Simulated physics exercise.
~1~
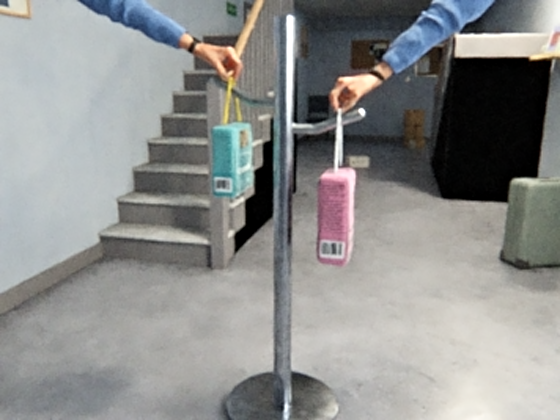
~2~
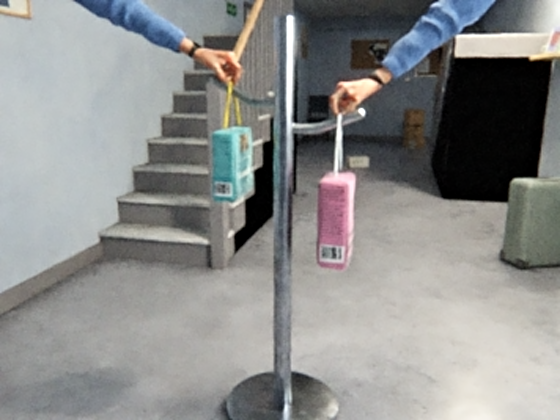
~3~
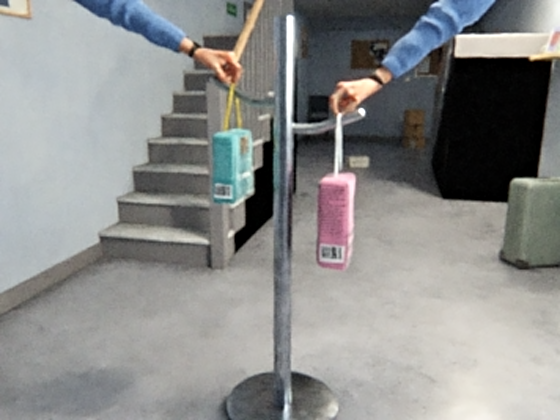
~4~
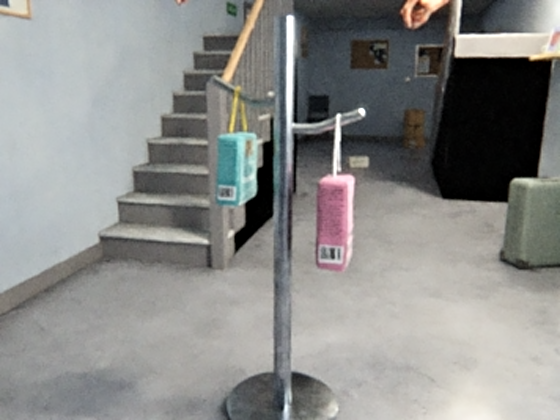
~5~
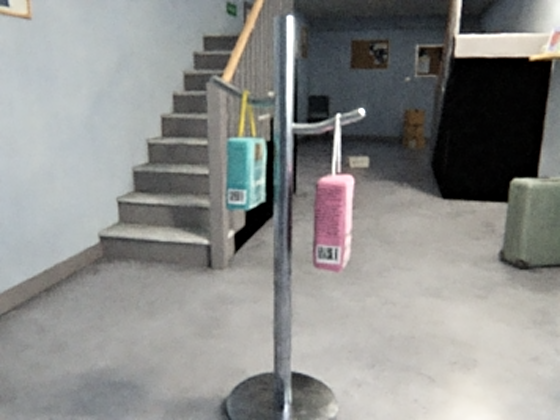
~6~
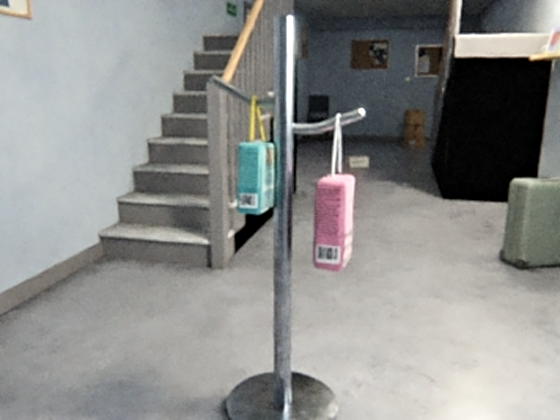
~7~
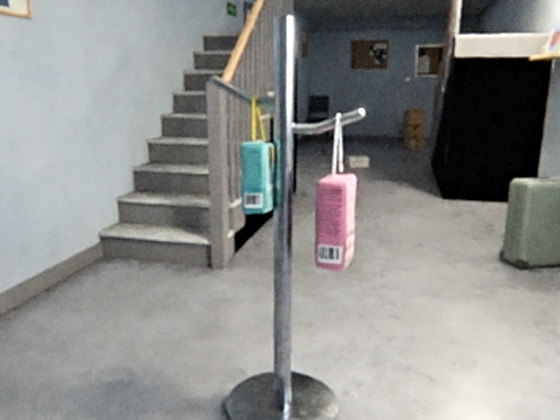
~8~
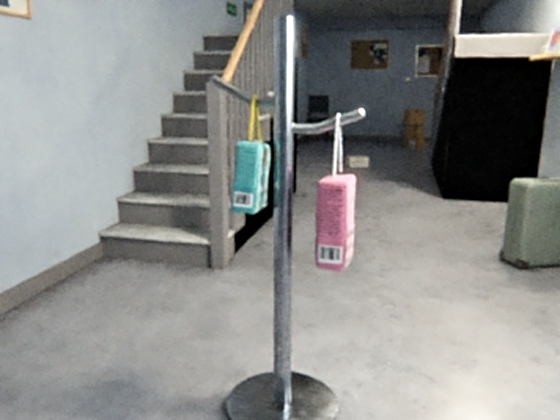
Two hands release a turquoise bag and a pink sack, which stay hanging from a stand.
